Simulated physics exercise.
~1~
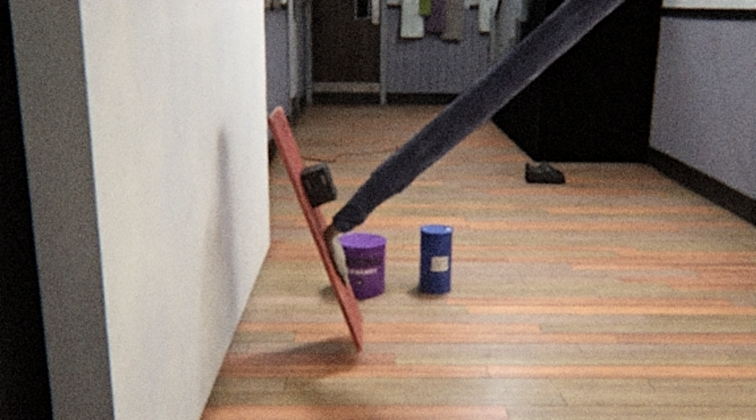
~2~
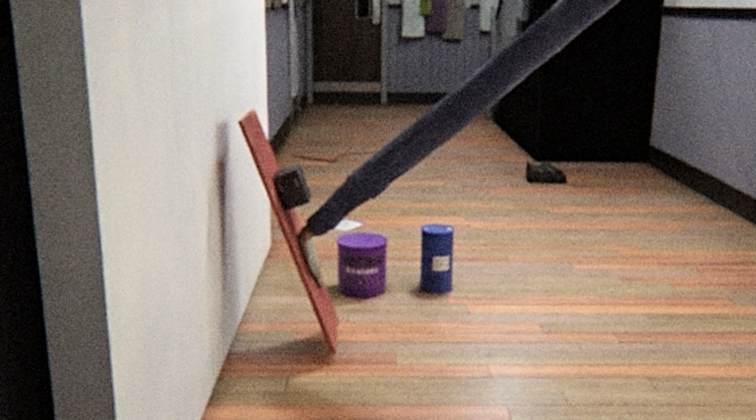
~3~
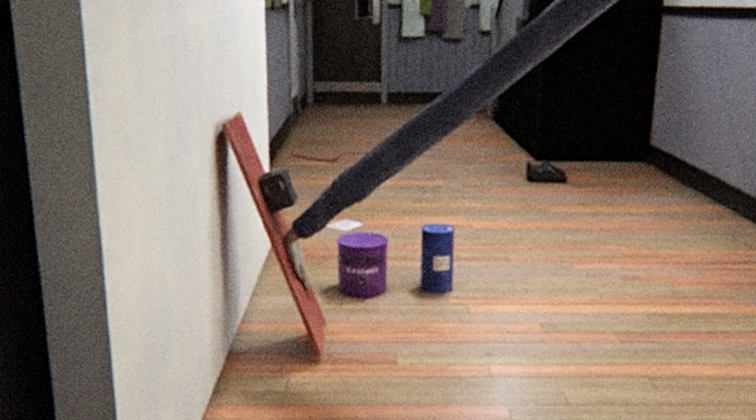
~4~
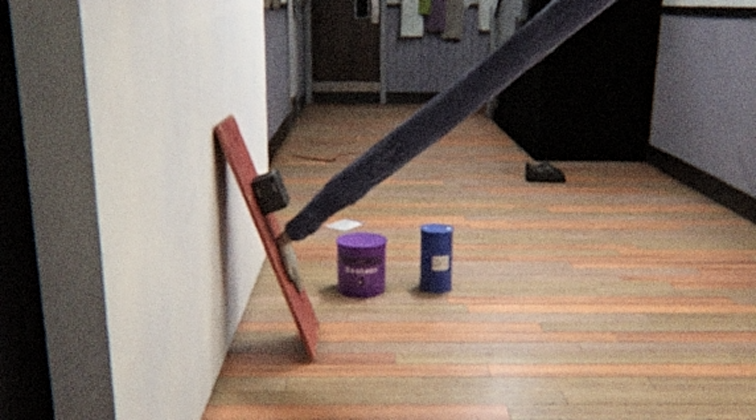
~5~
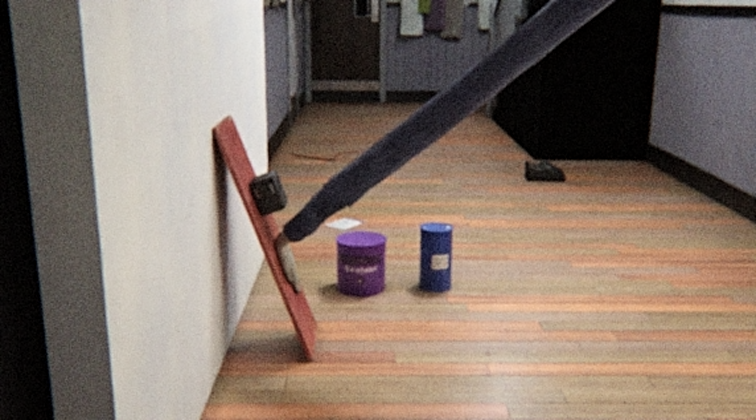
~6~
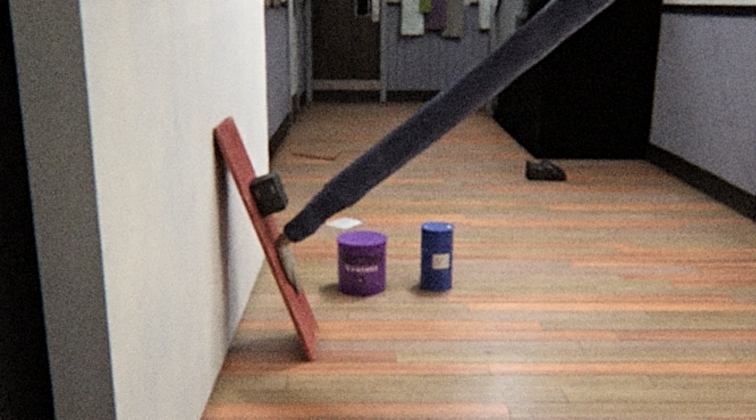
In a hallway with a wooden floor, a dark arm moved a leaning red board a short way left to the white wall, then held still, while the purple pail and blue can stayed put.
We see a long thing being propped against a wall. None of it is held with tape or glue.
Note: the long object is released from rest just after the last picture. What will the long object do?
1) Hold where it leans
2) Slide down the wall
Hold where it leans.
Then, 0.30 s past the last view, nothing moves.
Then, 0.80 s past the last view, red board resting near (270, 237).
Finally, all 3 still in place. Final places as the last picture's camera would see them, red board near (270, 237). The board remains leaning.
